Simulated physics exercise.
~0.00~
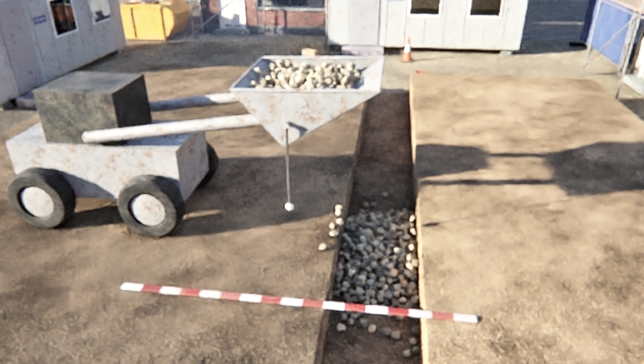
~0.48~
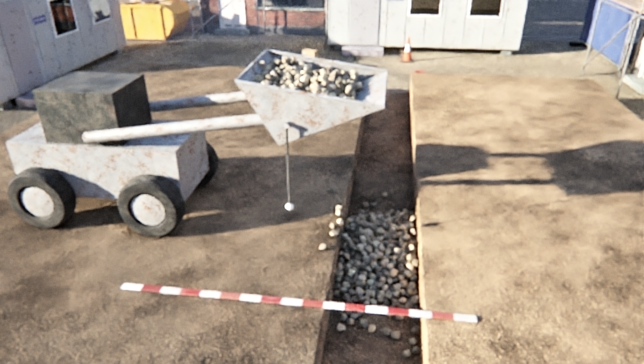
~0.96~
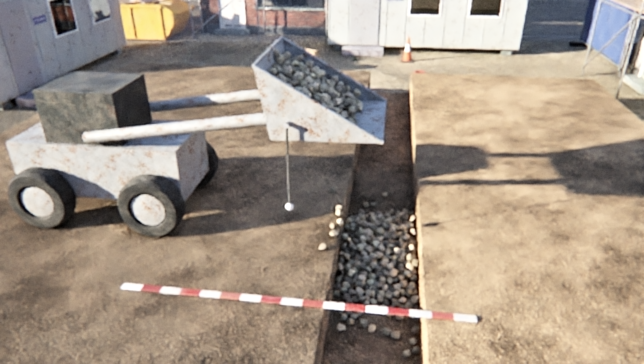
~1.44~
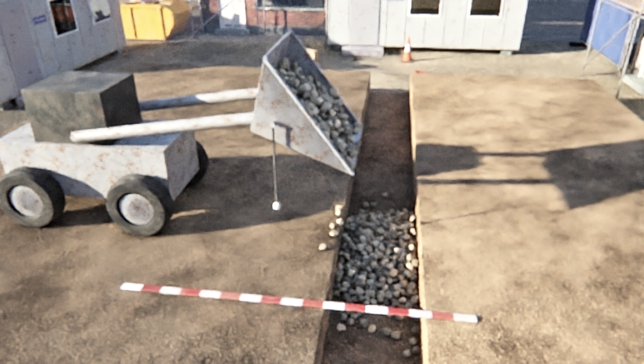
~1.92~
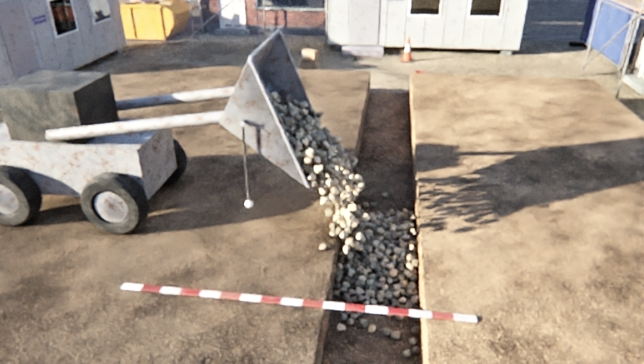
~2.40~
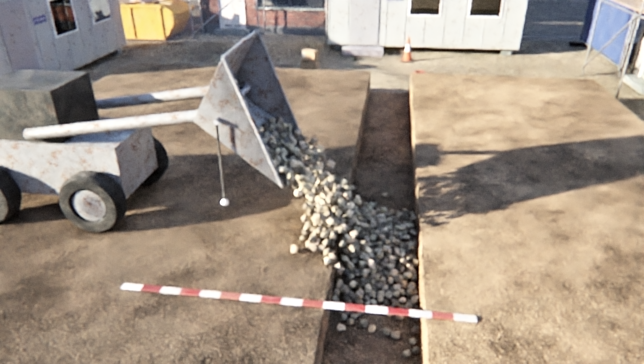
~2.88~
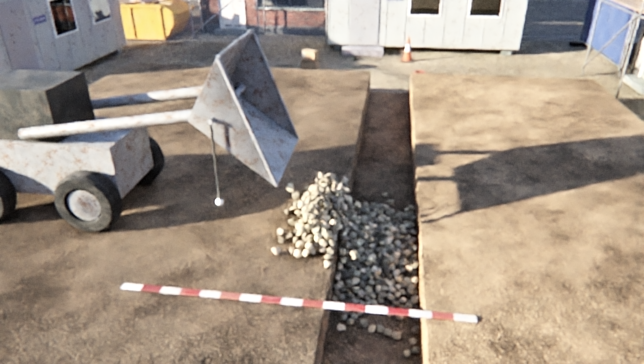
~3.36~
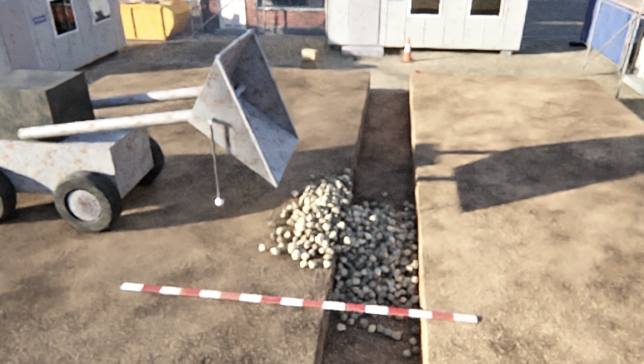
The video shows a compact loader tipping its bucket of stones toward a trench already holding a pile while rolling back to the left. The stones pour out, some landing in the trench and others heaping on its near left edge, and the emptied bucket stays tilted.
